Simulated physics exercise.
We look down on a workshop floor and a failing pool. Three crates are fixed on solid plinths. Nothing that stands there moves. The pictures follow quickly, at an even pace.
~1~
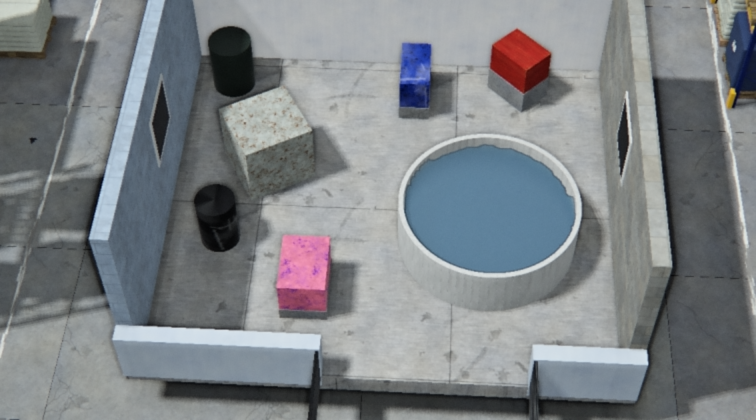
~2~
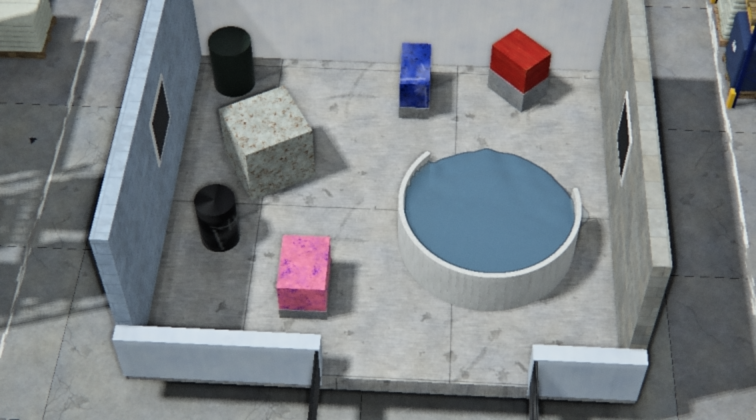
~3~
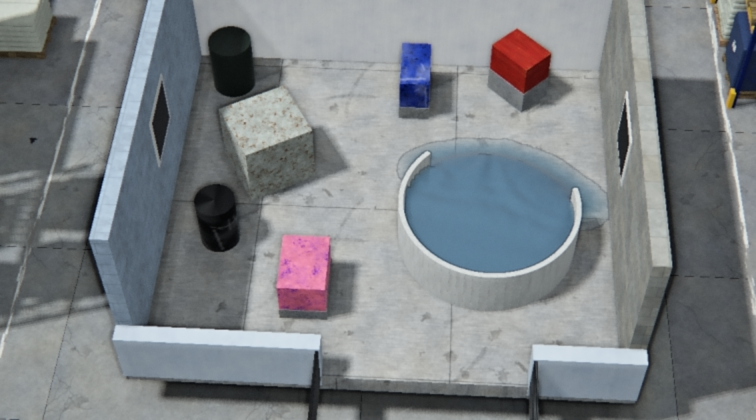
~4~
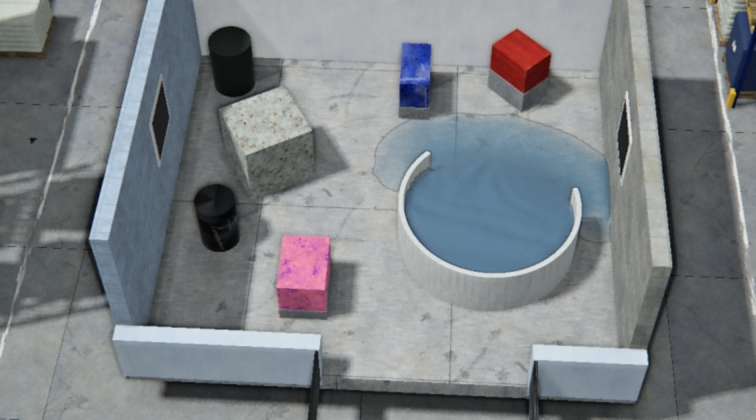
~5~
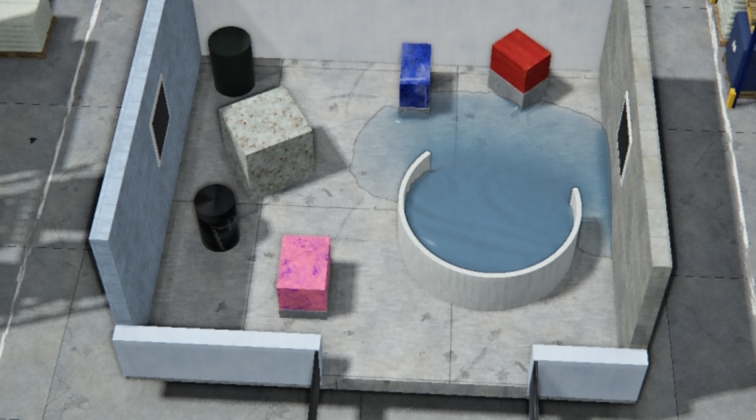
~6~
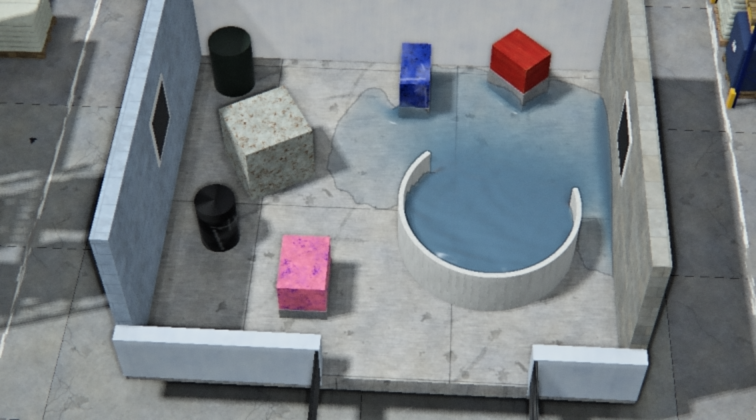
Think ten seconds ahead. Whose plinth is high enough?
The blue crate is wetted; the pink crate escapes dry; the red crate is wetted.
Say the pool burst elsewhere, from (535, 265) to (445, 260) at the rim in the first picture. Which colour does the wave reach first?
First comes the one in red.
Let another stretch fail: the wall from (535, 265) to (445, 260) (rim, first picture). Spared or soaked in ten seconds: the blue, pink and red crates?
Blue is safe; pink remains dry; red escapes it.
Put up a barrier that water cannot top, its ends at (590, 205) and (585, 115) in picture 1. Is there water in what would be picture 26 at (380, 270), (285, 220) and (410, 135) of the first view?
As listed: No water, not flooded, flooded.
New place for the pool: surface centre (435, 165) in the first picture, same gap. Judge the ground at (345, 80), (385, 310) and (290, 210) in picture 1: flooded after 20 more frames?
One after the other: Flooded, clear, clear.
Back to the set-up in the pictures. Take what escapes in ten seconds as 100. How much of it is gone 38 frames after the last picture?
Near 20 in a hundred.
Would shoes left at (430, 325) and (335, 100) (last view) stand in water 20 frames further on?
As listed: Dry, under water.
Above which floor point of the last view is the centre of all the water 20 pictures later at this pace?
Roughly at (468, 152).
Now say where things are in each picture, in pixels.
The first frame shows still water in the pool at (489, 206).
In the second frame, the front is at (582, 219), out from the gap on the pool's far side.
In the third frame, the front is at (609, 211), out from the gap on the pool's far side.
In the fourth frame, water pours out on the pool's far side and has run to (381, 152).
In the fifth frame, the front is at (363, 137), out from the gap on the pool's far side.
In the sixth frame, water pours out on the pool's far side and has run to (367, 94).
A moment on, water covers 40 % of the floor; the blue crate water round its plinth, the pink crate not reached, the red crate water round its plinth.
Next, water covers 50 % of the floor; the blue crate water round its plinth, the pink crate not reached, the red crate water round its plinth.
Then, water covers 60 % of the floor; the blue crate water round its plinth, the pink crate not reached, the red crate water round its plinth.
Later, water covers 95 % of the floor; the blue crate water round its plinth, the pink crate water round its plinth, the red crate water round its plinth.
In the end, water covers 100 % of the floor; the blue crate was topped, the pink crate stayed above the water, the red crate was topped.
